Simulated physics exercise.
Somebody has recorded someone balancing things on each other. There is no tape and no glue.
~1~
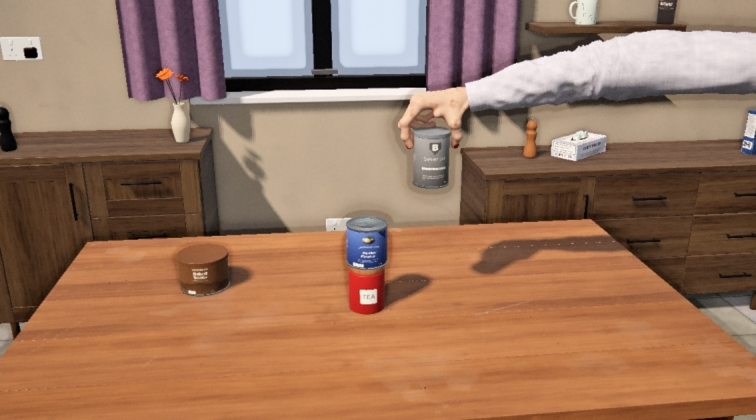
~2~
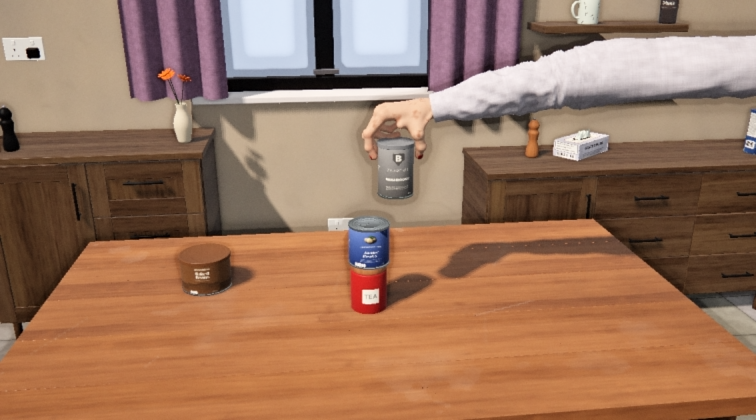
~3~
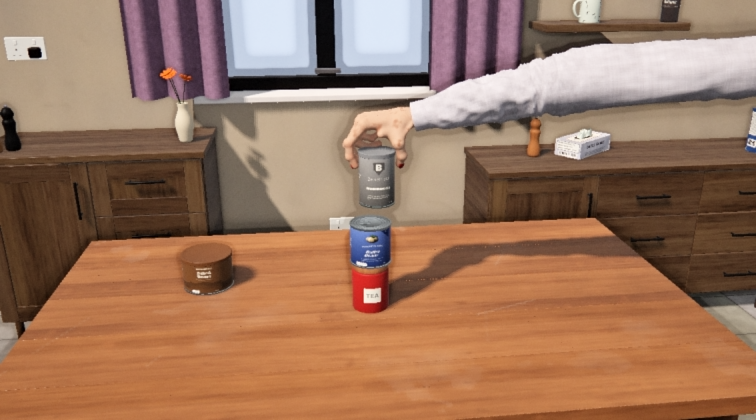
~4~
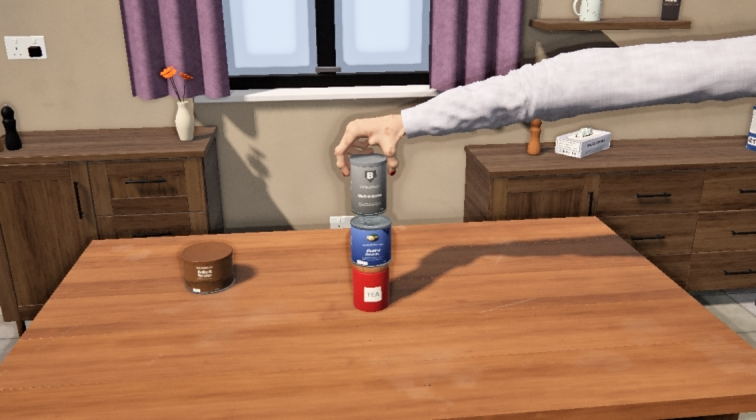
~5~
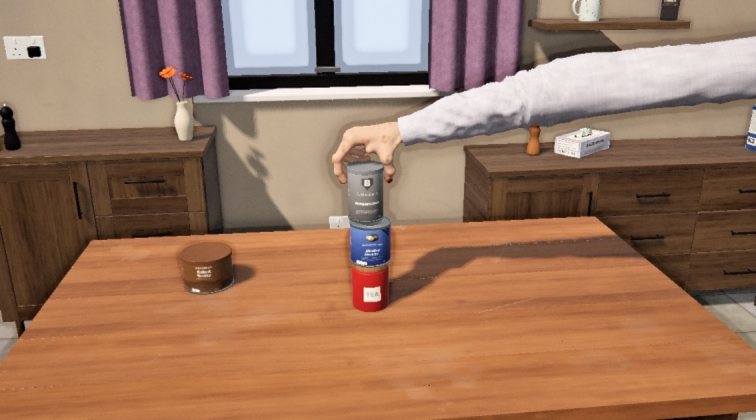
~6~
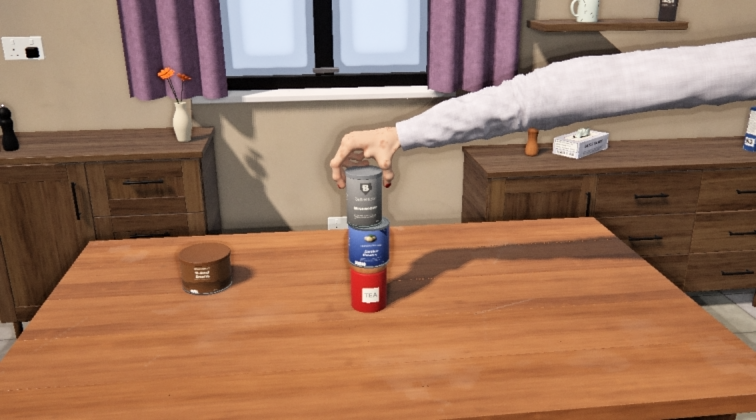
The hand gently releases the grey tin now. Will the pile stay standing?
Well, the stack stays in one piece.
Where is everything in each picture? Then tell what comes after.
On its way; grey tin (431, 157); red jar (367, 284), in the first frame.
On its way; grey tin (396, 168); brown tub (206, 269), in the second frame.
On its way; grey tin (377, 177); blue pot (371, 241), in the third frame.
On its way; grey tin (369, 184); red jar (371, 282), in the fourth frame.
On its way; grey tin (366, 192); brown tub (208, 268), in the fifth frame.
In place under the hand; grey tin (364, 196); blue pot (369, 241), in the sixth frame.
Then, 0.50 s later than the last frame, all is still.
Then, 1.30 s later than the last frame, grey tin resting near (364, 197).
When it is over, all 4 as before. End places, in pixels of the last picture, grey tin near (364, 197). The pile holds.
